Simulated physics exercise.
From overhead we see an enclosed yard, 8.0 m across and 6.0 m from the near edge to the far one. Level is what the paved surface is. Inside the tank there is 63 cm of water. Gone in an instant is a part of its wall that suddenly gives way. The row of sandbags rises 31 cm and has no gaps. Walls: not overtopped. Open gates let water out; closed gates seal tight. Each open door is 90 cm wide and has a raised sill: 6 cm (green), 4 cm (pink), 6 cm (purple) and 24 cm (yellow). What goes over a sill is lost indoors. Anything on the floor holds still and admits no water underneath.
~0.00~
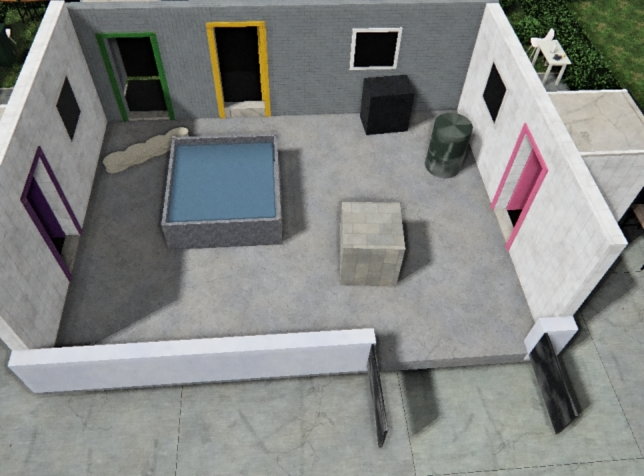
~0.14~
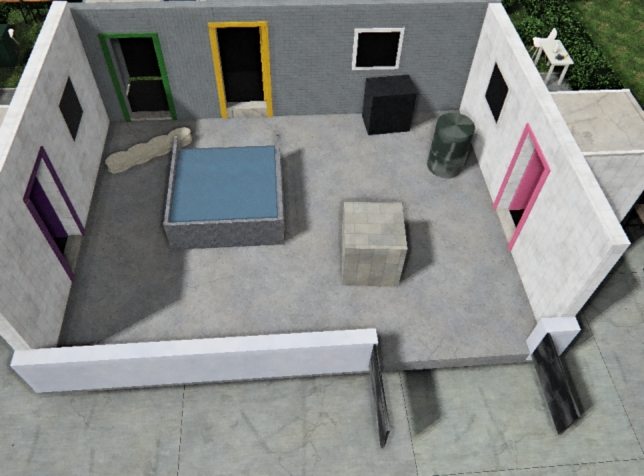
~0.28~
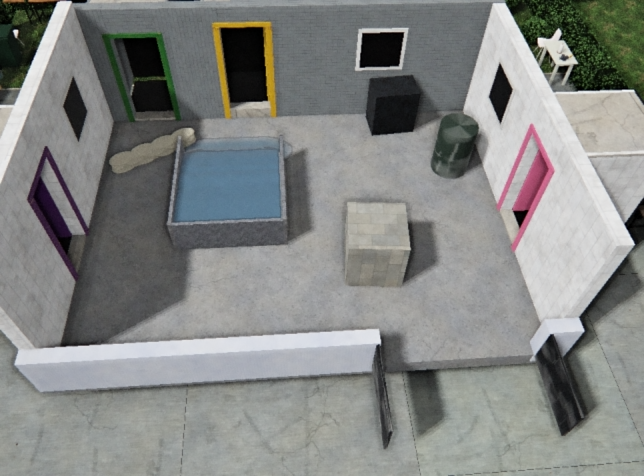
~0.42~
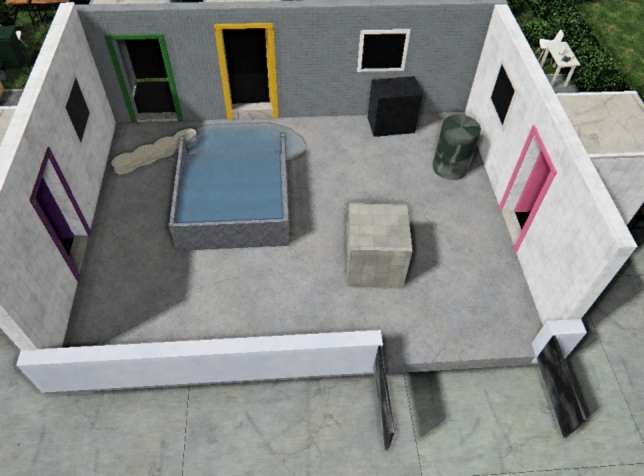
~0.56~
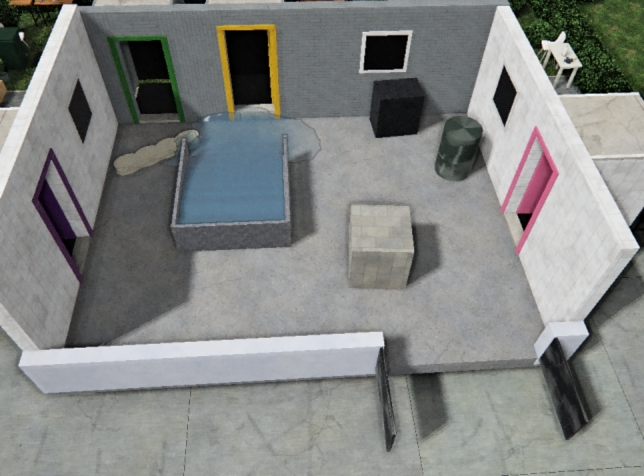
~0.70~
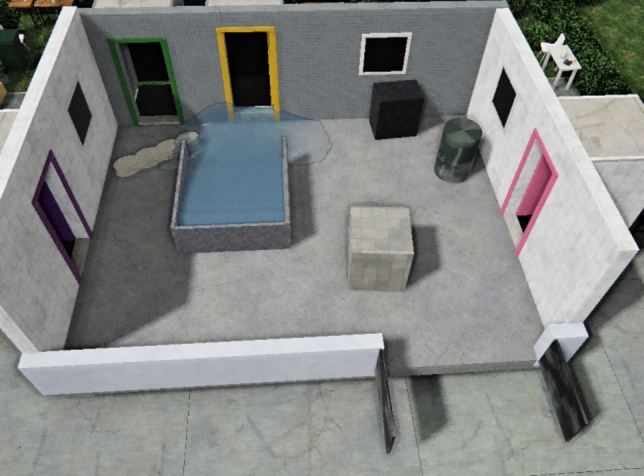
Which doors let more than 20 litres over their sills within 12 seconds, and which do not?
In the end at the green door the inflow will be out of bounds; at the pink door the inflow will be out of bounds; at the purple door the inflow will be within bounds; at the yellow door the inflow will be out of bounds.
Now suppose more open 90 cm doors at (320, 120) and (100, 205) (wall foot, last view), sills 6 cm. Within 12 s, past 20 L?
Exceeded, within it.
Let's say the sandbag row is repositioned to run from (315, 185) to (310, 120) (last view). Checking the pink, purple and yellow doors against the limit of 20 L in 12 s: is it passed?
So then pink is inside it, purple is inside it and yellow is beyond it.
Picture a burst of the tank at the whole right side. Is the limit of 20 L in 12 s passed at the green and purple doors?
The green door comes out less than that and the purple door less than that.
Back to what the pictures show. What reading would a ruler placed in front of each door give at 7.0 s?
In centimetres, the green door has 9, the pink door 6, the purple door 3 and the yellow door 9.
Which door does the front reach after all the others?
Last comes the pink one.
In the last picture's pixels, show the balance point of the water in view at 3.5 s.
About (251, 172).
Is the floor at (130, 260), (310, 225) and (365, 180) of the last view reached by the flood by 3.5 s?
Respectively: Got hit, was missed, got hit.
After 1.4 s water covers 15 % of the floor and is deepest (46 cm) near (224, 127); green door 9 cm at the sill, 0 L in, pink door not reached, purple door not reached, yellow door 45 cm at the sill, 58 L in.
After 2.2 s water covers 25 % of the floor and is deepest (38 cm) near (224, 127); green door 12 cm at the sill, 6 L in, pink door not reached, purple door not reached, yellow door 38 cm at the sill, 136 L in.
After 3.5 s water covers 45 % of the floor and is deepest (27 cm) near (343, 124); green door 8 cm at the sill, 23 L in, pink door not reached, purple door 7 cm at the sill, 0 L in, yellow door 19 cm at the sill, 168 L in.
After 7.0 s water covers 85 % of the floor and is deepest (12 cm) near (550, 345); green door 9 cm at the sill, 95 L in, pink door 6 cm at the sill, 26 L in, purple door 3 cm at the sill, 1 L in, yellow door 9 cm at the sill, 168 L in.
After 12.0 s water covers 95 % of the floor and is deepest (7 cm) near (550, 345); green door 6 cm at the sill, 102 L in, pink door 6 cm at the sill, 42 L in, purple door 3 cm at the sill, 1 L in, yellow door 5 cm at the sill, 169 L in.
